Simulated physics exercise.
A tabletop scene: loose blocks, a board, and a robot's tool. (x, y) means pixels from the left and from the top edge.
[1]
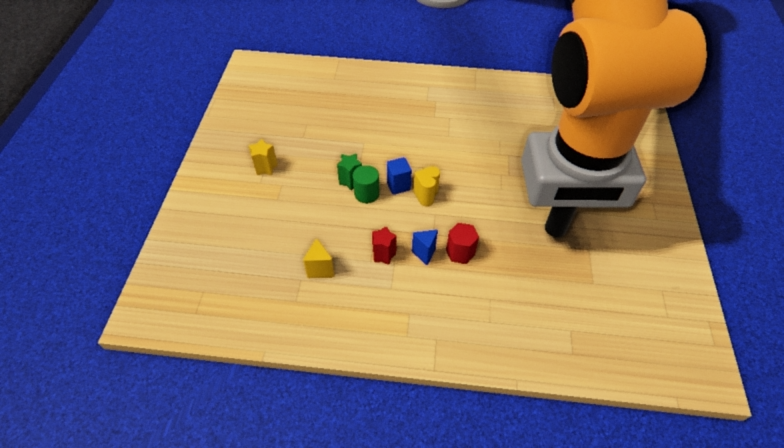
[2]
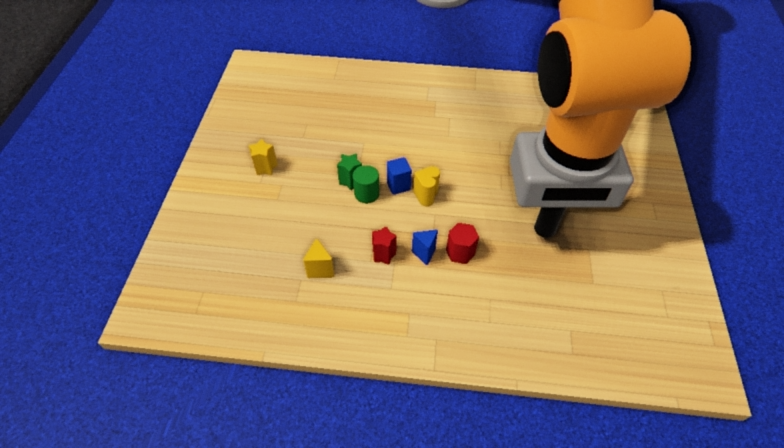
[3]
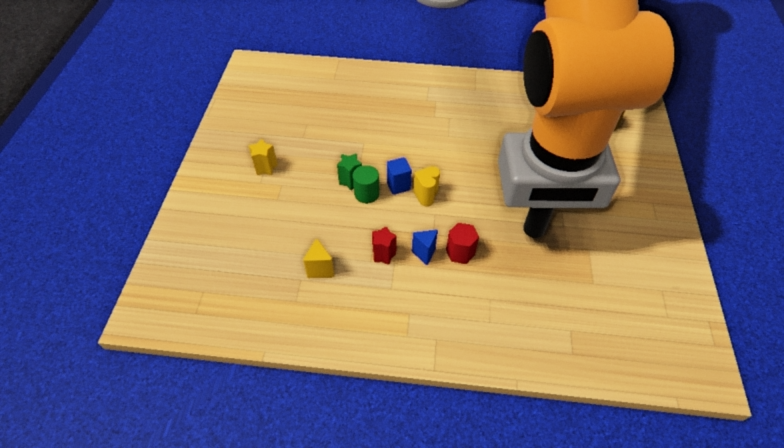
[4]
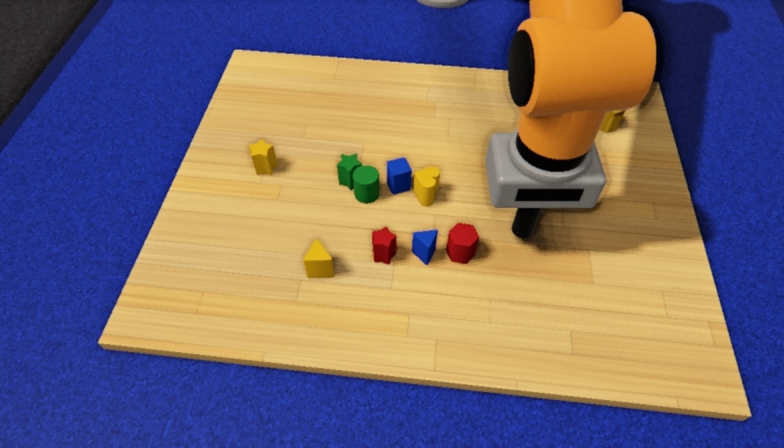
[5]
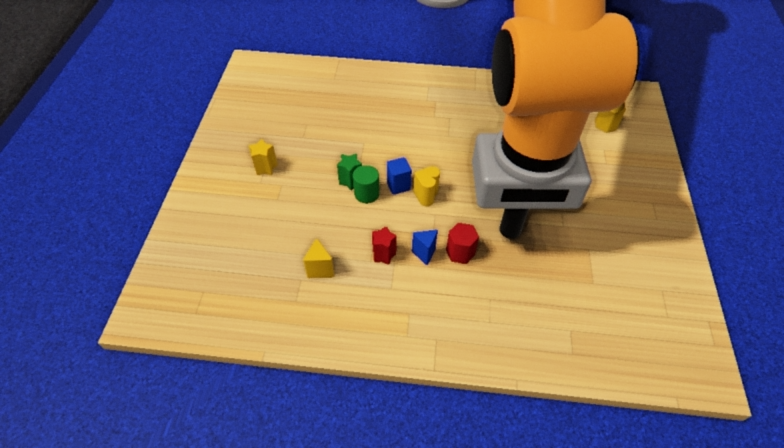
On a wooden board over a blue surface, an orange and gray robot arm moves its black tool slowly left toward a red hexagonal block, while the red, blue, green and yellow blocks all stay still.
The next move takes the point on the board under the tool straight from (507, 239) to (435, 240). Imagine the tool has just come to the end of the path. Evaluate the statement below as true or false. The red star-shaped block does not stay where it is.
This is false.
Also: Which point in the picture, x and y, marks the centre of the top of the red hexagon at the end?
I predict (444, 242).
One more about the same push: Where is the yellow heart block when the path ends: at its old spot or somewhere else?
It stays.
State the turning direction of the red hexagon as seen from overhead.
Top view: Counterclockwise.
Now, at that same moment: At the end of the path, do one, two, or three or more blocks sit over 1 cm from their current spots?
There will be one block displaced.
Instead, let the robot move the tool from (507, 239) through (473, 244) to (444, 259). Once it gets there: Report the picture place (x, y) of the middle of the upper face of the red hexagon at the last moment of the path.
The top centre is at (429, 256).
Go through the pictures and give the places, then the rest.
Tool's lower end (555, 229); red star-shaped block (383, 236); blue triangular block (427, 236); yellow heart block (428, 176); red hexagon (464, 234), in the first picture.
Tool (545, 229); blocks still, in the second picture.
Tool (534, 230); blocks still, in the third picture.
Tool (522, 230); blocks still, in the fourth picture.
Tool (510, 230); red star-shaped block (383, 236); blue triangular block (427, 236); yellow heart block (428, 176); red hexagon (464, 234), in the fifth picture.
The first path, step by step. Halfway along, tool (472, 231); red hexagon (459, 236), turned 15° anticlockwise.
At the end, tool (437, 232); red star-shaped block still; blue triangular block (422, 237); yellow heart block still; red hexagon (444, 242), turned 75° anticlockwise.
